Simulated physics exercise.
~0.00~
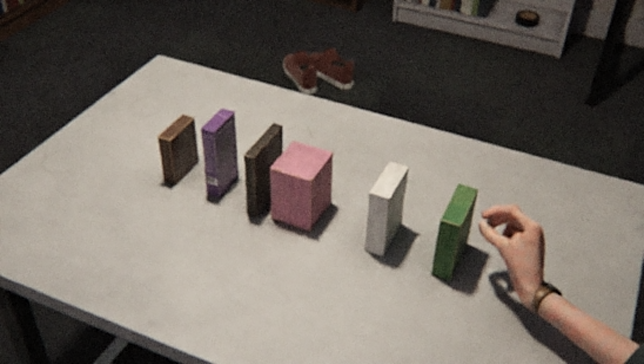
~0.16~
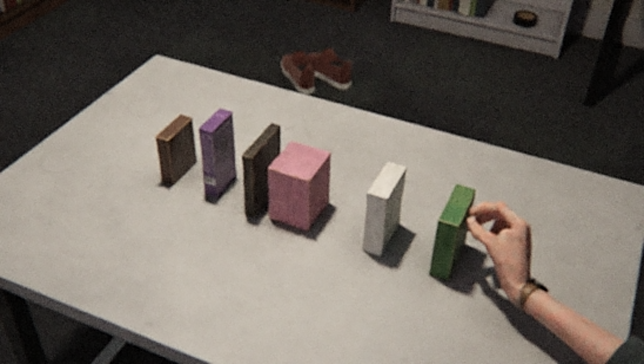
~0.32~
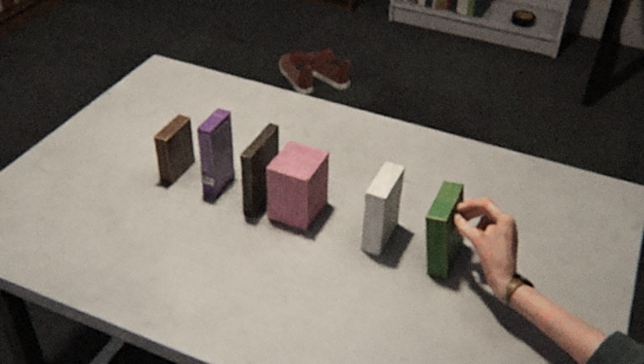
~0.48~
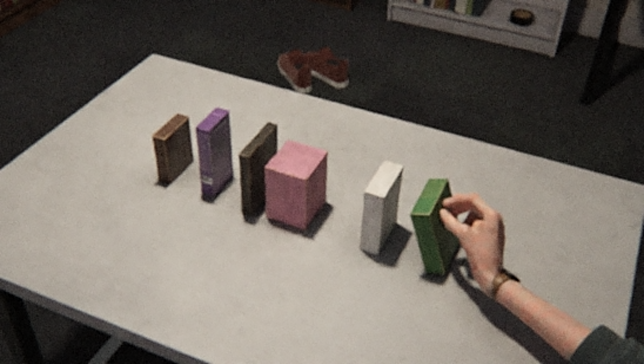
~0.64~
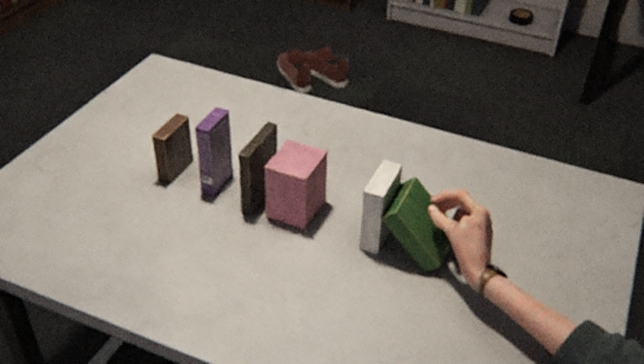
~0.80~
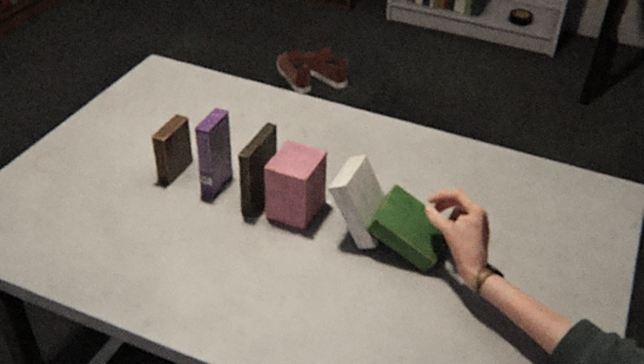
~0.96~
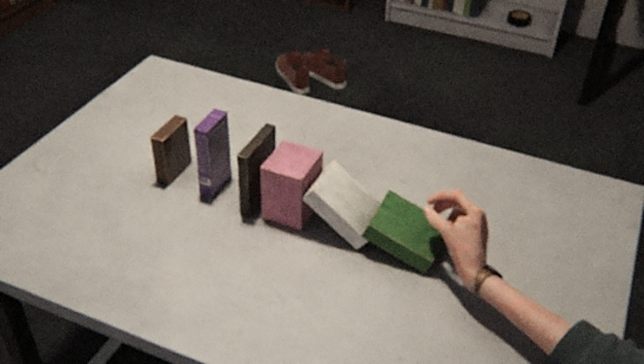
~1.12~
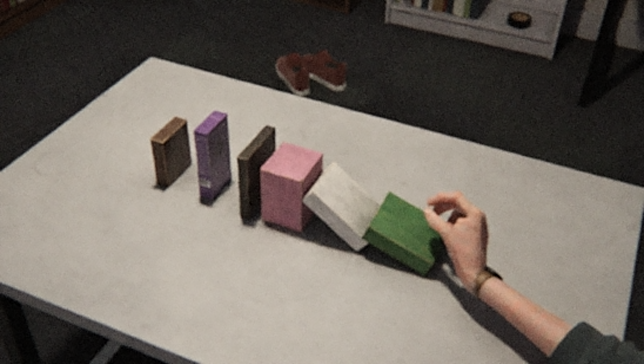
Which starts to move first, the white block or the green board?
The green board starts to move first, tipping to the left under the hand, and the white block only begins to tip after that.
